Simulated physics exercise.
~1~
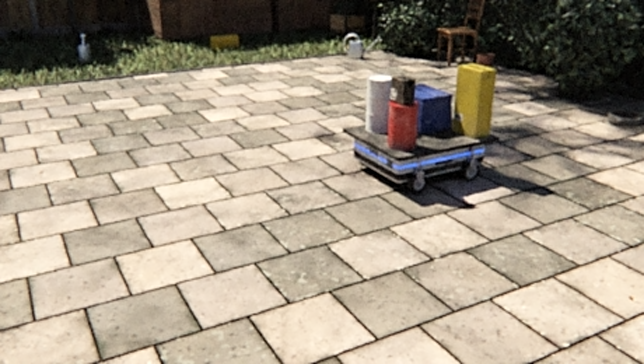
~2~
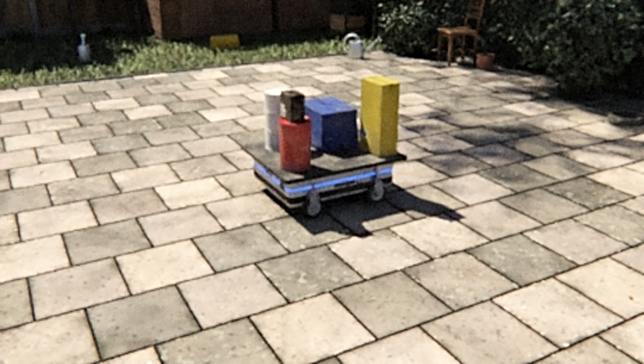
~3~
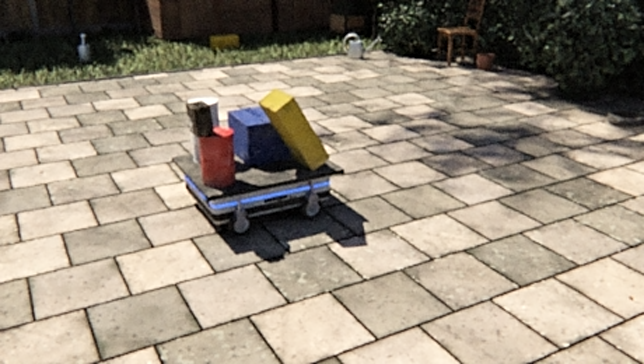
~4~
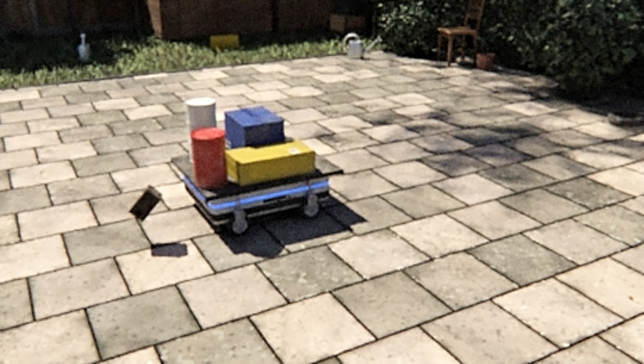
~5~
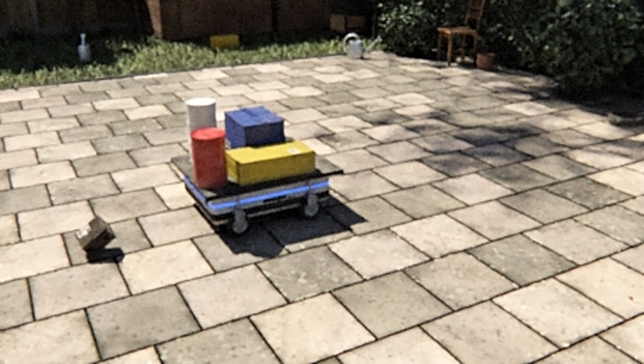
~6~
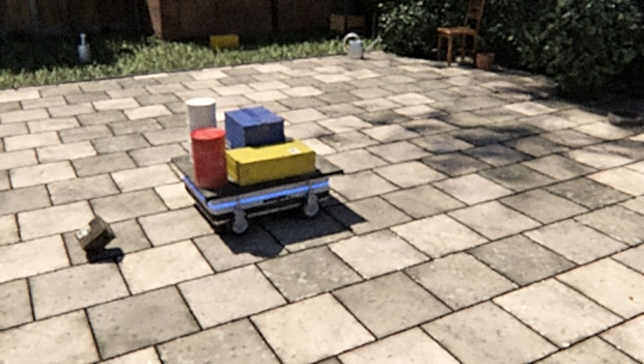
On a sunlit paved patio edged by grass and bushes, seen from a fixed, slightly raised view, a low wheeled cart with a blue stripe carries a white canister, a red pail with a small black box on top, a blue box and a tall yellow box. The cart rolls left and toward the viewer, then stops. The yellow box tips over onto its side on the deck, while the black box flies off to the left and lands on the paving. It ends up leaning there, with the canister, pail and blue box still upright aboard.
